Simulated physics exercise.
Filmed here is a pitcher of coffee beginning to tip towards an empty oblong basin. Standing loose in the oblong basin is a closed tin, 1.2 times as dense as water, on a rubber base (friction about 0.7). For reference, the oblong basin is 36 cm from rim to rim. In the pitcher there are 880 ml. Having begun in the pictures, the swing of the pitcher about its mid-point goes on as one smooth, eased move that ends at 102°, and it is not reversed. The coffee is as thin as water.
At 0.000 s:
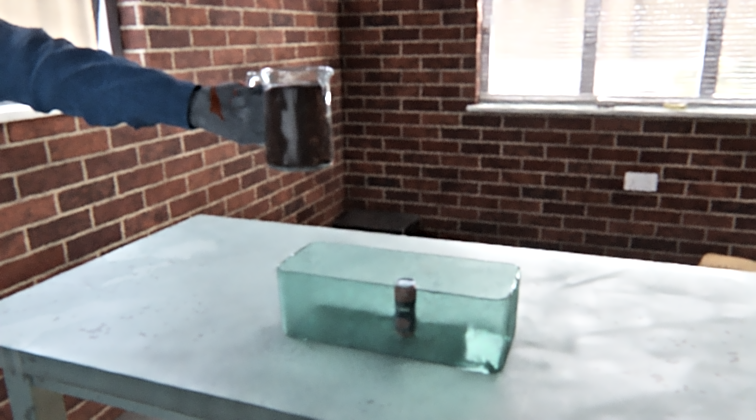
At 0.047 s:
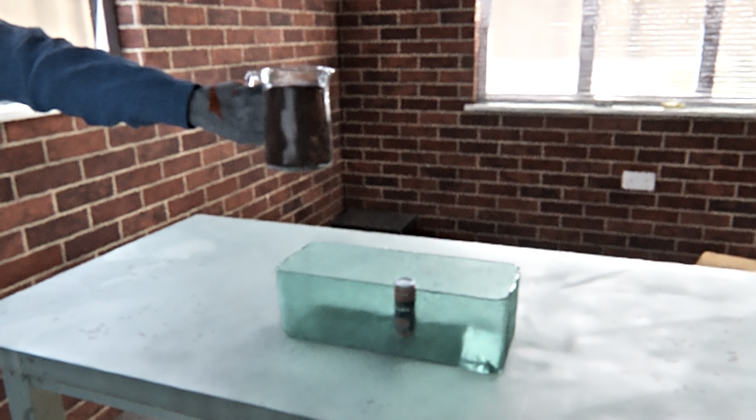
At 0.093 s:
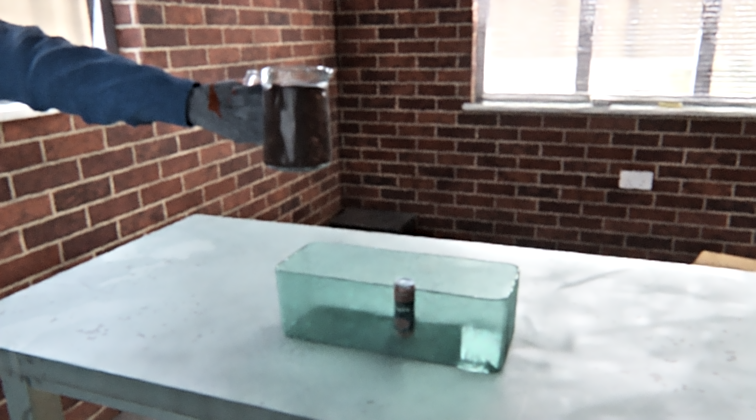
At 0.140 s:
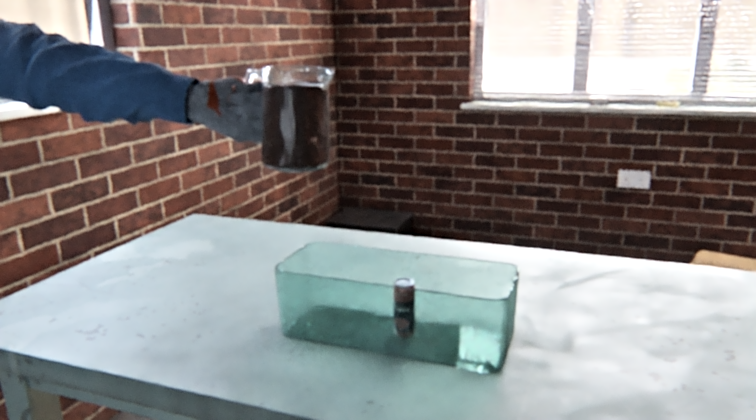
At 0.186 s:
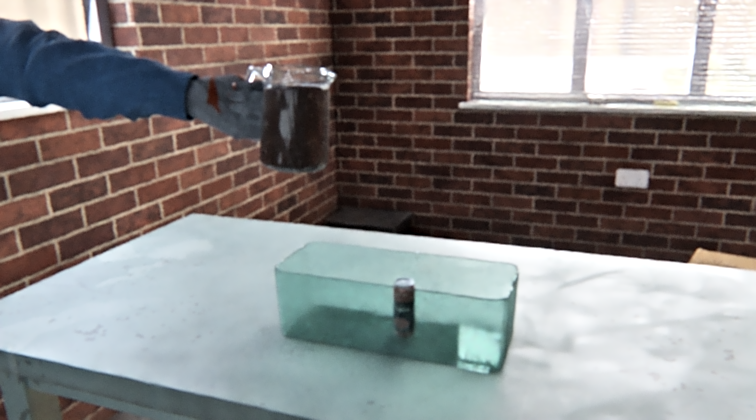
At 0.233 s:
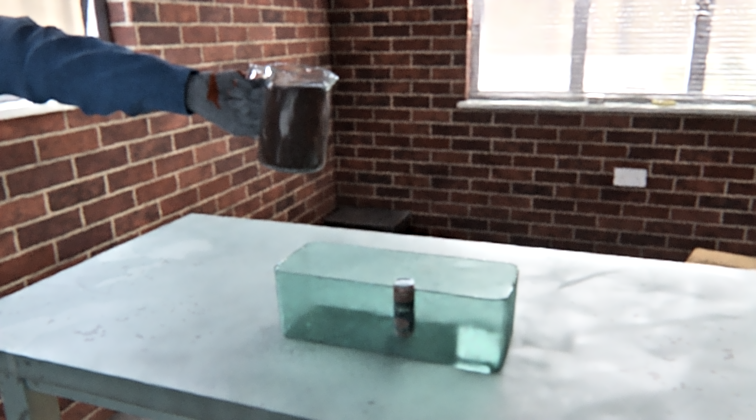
In a brick-walled room with a bright window, a gloved hand in a blue sleeve holds a glass pitcher of dark liquid above a pale table, where a small tin stands in a clear greenish oblong basin. The pitcher stays almost level at first, then tilts slightly to the right.
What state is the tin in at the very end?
The tin is upright.
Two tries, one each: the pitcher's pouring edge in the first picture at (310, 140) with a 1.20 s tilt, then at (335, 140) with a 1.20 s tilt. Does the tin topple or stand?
In the first try it remains standing; in the second it comes down.
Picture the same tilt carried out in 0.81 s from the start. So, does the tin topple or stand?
The tin remains upright.
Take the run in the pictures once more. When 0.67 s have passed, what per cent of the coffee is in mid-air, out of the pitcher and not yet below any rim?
Share: Roughly 9 per cent.
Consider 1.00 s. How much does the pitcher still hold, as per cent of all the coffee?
I'd say some 52 per cent remains.
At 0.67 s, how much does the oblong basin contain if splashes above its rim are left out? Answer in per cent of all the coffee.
The basin holds roughly 0 in a hundred parts at that moment.
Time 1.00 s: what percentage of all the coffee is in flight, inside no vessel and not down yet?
Airborne fraction: Approx. 26 %.
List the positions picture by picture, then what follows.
Tilt 0°; pouring edge (333, 70); surface from (272, 83) to (326, 84); the oblong basin's rim runs from (294, 255) to (515, 283); the tin's top is at (406, 284), in the first frame.
Tilt 0°; pouring edge (332, 70); surface from (271, 83) to (326, 84), in the second frame.
Tilt 2°; pouring edge (333, 72); surface from (271, 83) to (325, 85), in the third frame.
Tilt 3°; pouring edge (334, 73); surface from (271, 84) to (326, 85), in the fourth frame.
Tilt 6°; pouring edge (335, 75); surface from (272, 85) to (327, 85), in the fifth frame.
Tilt 9°; pouring edge (337, 78); surface from (272, 87) to (329, 85), in the sixth frame.
Then, 0.67 s in, the tilt is 61° and 91 per cent is still to pour; the tin stands where it began.
Then, 1.00 s in, the tilt is 95° and 51 per cent is still to pour; the tin stands where it began.
Then, 1.33 s in, the tilt is 102° and 11 per cent is still to pour; the tin stands where it began.
Then, 1.70 s in, the tilt is 102° and 1 per cent is still to pour; the tin stands where it began.
Finally, the tin stands where it began.
